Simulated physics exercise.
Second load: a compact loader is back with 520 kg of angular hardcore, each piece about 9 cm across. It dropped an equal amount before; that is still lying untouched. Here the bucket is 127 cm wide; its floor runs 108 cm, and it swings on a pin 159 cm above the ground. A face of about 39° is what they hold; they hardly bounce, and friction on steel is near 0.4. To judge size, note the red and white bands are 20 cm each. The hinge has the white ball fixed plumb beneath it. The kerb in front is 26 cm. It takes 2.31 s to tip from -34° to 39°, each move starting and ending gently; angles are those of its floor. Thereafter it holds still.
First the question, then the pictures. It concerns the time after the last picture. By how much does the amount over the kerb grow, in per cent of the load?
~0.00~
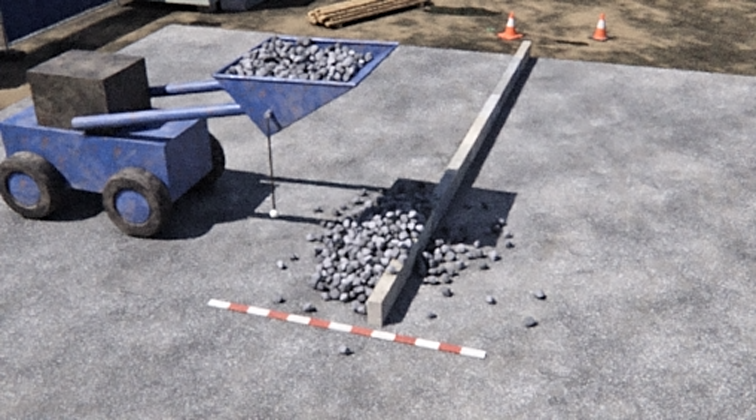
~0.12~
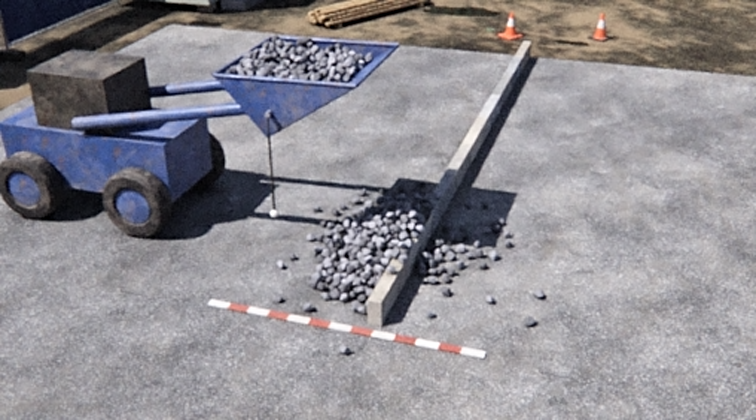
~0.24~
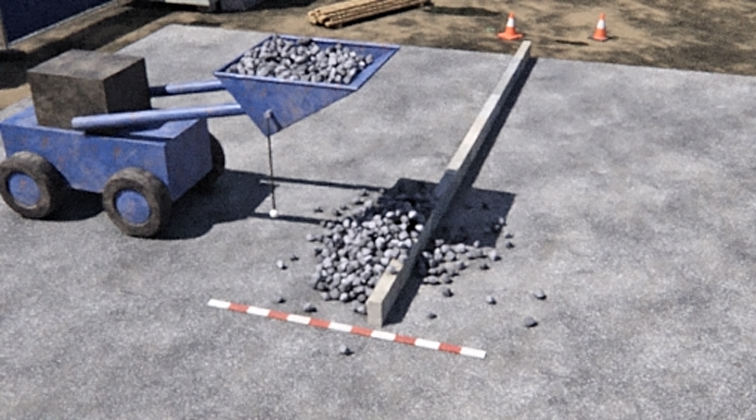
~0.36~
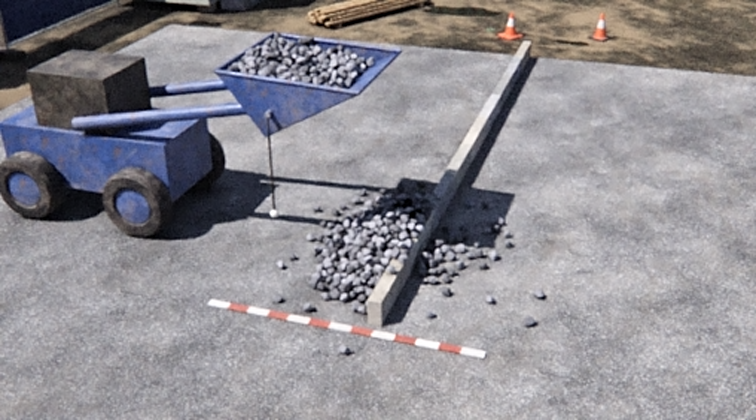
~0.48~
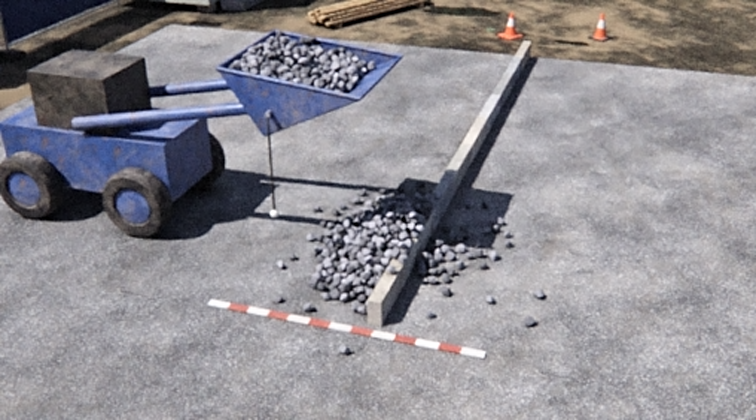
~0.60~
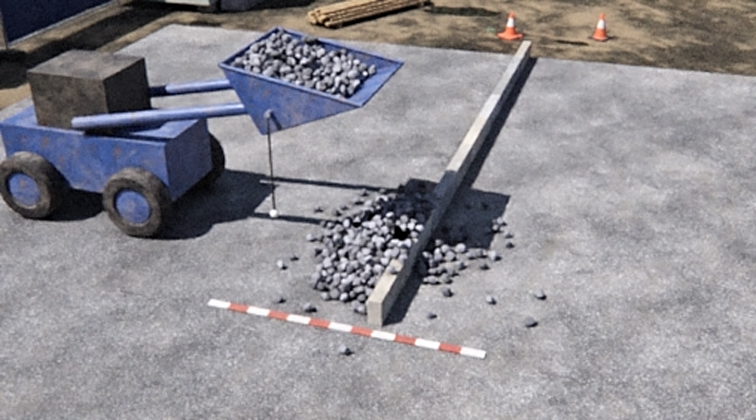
About 25 per cent.
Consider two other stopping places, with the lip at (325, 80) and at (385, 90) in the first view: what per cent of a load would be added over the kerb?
First place about 0 %, second about 70 %.
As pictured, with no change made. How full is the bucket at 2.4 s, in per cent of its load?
Estimate: 35 % remaining inside, roughly.
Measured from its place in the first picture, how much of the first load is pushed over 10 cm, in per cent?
Roughly 10 % of them.
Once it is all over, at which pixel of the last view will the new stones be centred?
The centre sits about (389, 228).
After 1.7 s the floor is at 28°; in per cent of one load, 100 in the bucket, 92 on this side of the kerb, 8 over the kerb; the foremost stones are at (506, 265).
After 2.4 s the floor is at 39°; in per cent of one load, 33 in the bucket, 158 on this side of the kerb, 10 over the kerb; the foremost stones are at (506, 265).
After 2.8 s the floor is at 39°; in per cent of one load, 4 in the bucket, 173 on this side of the kerb, 22 over the kerb; the foremost stones are at (510, 265).
After 5.6 s the floor is at 39°; in per cent of one load, 0 in the bucket, 167 on this side of the kerb, 33 over the kerb; the foremost stones are at (532, 270). Net gain over the kerb, 25.
